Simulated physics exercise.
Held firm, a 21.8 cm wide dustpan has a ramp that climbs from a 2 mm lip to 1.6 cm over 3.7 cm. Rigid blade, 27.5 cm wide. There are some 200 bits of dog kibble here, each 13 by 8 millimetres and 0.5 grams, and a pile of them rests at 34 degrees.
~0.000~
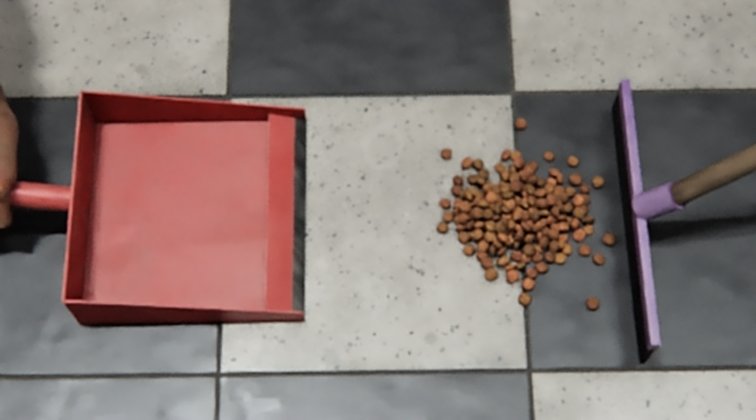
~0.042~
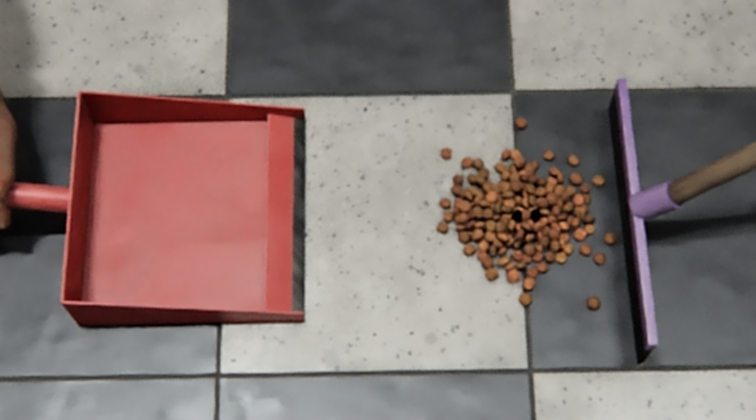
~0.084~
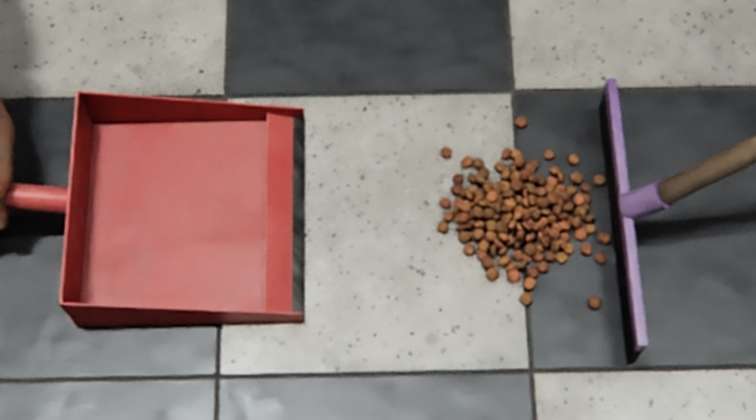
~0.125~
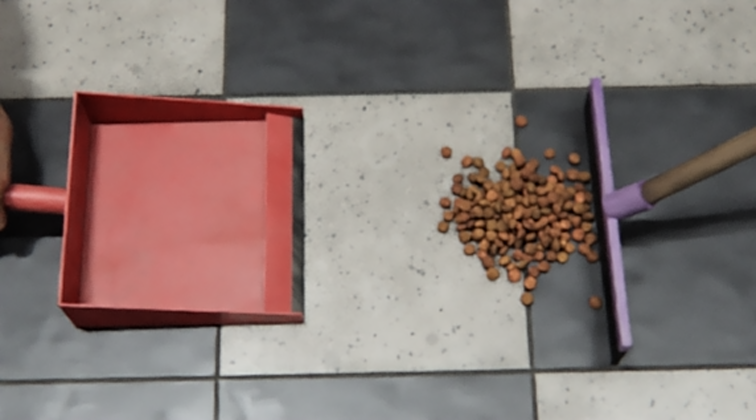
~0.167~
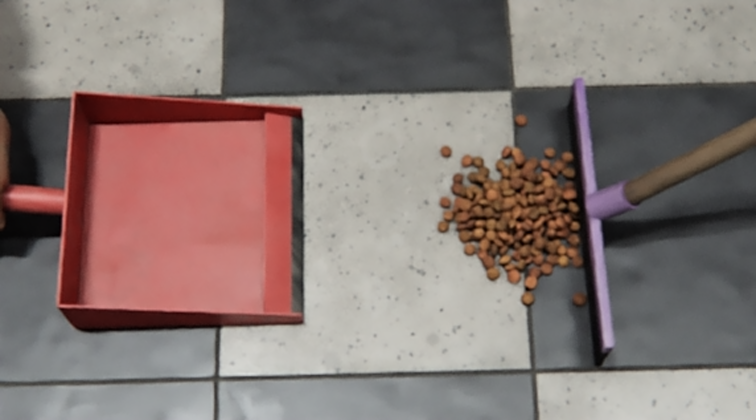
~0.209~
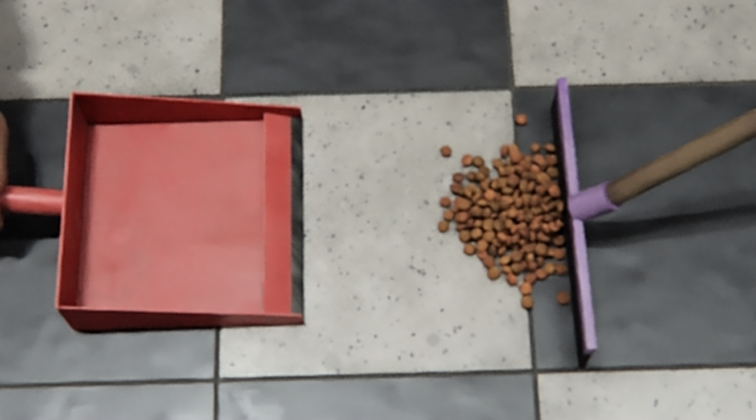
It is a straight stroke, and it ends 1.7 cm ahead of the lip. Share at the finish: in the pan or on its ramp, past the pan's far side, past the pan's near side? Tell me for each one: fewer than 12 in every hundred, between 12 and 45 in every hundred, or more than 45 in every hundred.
Pan - more than 45 in every hundred; far side - fewer than 12 in every hundred; near side - fewer than 12 in every hundred.
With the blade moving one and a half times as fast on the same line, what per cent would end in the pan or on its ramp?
In that case some 60 per cent.
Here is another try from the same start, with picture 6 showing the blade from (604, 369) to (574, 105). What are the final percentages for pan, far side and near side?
Per cent by place - pan 30, far side 0, near side 25.
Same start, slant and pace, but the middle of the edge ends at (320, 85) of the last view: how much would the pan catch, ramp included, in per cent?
That comes to near 25 percent.
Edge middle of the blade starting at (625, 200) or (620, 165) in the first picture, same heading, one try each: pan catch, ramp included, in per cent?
60 and 50 per cent, roughly.
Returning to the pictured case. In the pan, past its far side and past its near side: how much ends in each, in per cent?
The pan holds 60 per cent at the end, the far side 0 per cent and the near side 5 per cent.
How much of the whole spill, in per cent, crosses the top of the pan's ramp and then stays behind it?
Around 10 percent.
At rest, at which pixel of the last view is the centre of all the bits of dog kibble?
Centre at rest: Approx. (293, 224) px.
After 0.50 s, middle of the blade 14 cm from the lip; 0 % over the lip, far side 0 %, near side 0 %.
After 0.69 s, middle of the blade 6 cm from the lip; 0 % over the lip, far side 0 %, near side 5 %.
Then, at 1.00 s, middle of the blade 2 cm from the lip; 60 % over the lip, far side 0 %, near side 5 %.
In the end, at 1.5 s, pan 60 %, far side 0 %, near side 5 %, in front of the lip or behind the blade 35 %.
